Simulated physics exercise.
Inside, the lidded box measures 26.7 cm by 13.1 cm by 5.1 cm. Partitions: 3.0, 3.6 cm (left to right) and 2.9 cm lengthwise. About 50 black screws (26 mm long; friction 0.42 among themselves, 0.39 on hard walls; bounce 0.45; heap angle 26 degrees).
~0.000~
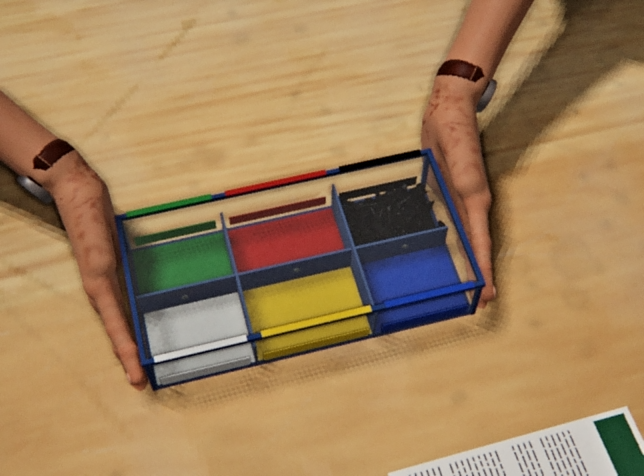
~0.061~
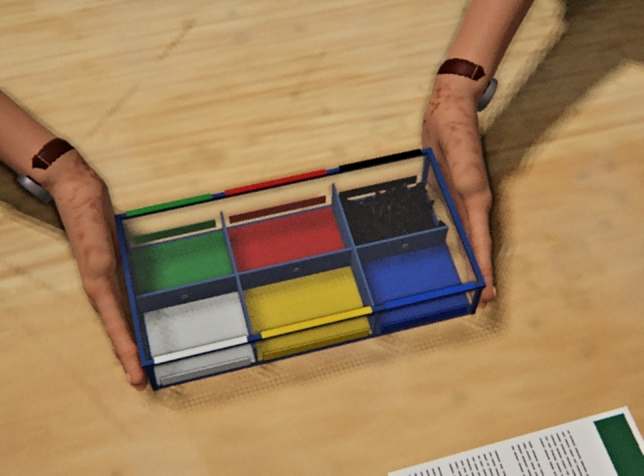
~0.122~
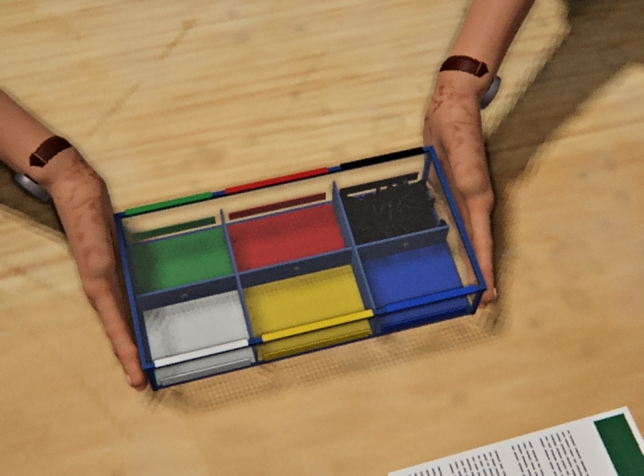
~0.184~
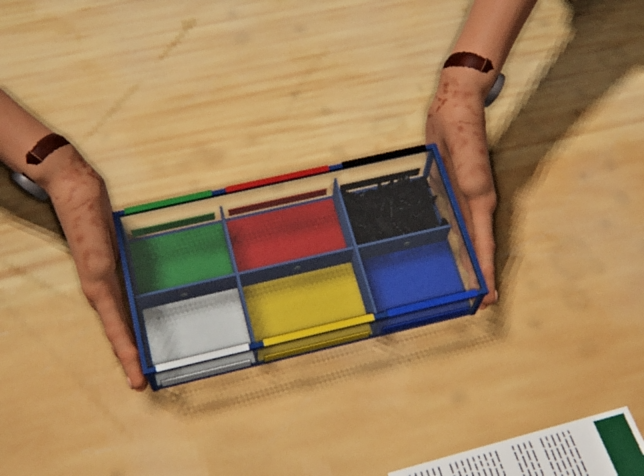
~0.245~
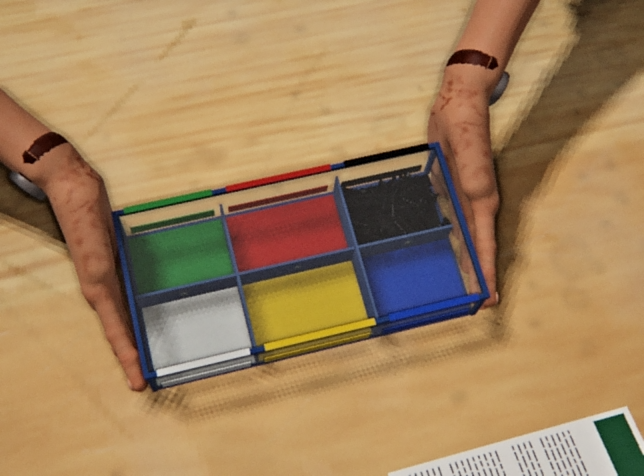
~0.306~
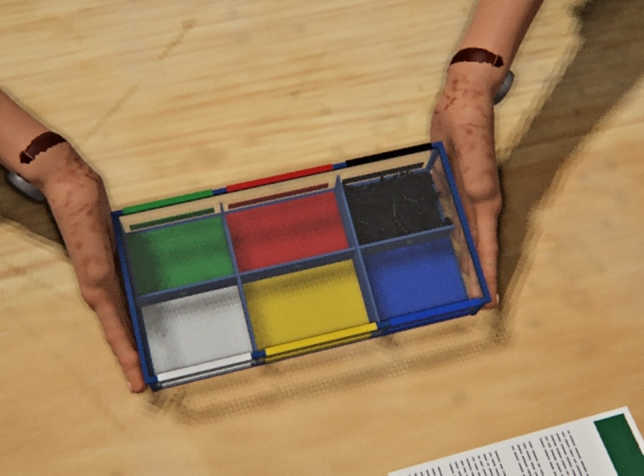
A light wooden tabletop is seen from above at a slant, with the corner of a printed sheet edged in green at the lower right. Two hands with brown wristbands hold a clear, blue-edged box by its ends, its six compartments coloured green, red and black behind white, yellow and blue. The hands tilt the box slightly, its top face turning a little more into view, while the camera stays still.
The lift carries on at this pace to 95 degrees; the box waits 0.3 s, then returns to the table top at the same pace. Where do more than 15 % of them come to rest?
Red: Below, blue: Above, green: Below, yellow: Below, white: Below, black: Above.
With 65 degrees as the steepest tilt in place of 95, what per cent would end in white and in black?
In that case white 0; black 100.
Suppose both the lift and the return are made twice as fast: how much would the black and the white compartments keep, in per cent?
In that case black 25; white 0.
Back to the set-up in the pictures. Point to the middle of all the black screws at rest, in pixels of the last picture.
Around (415, 297).
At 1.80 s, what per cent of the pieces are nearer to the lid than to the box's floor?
Roughly 50 per cent.
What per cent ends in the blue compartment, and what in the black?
Blue 75; black 25.
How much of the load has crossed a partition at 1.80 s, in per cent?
About 35 per cent.
Then, at 1.80 s, tilt 95 degrees; blue 35 %, black 65 %.
After 2.79 s, tilt 48 degrees; blue 75 %, black 25 %.
Then, at 3.77 s, tilt 0 degrees; blue 75 %, black 25 %.
At rest (4.1 s), red 0 %, blue 75 %, green 0 %, yellow 0 %, white 0 %, black 25 %.
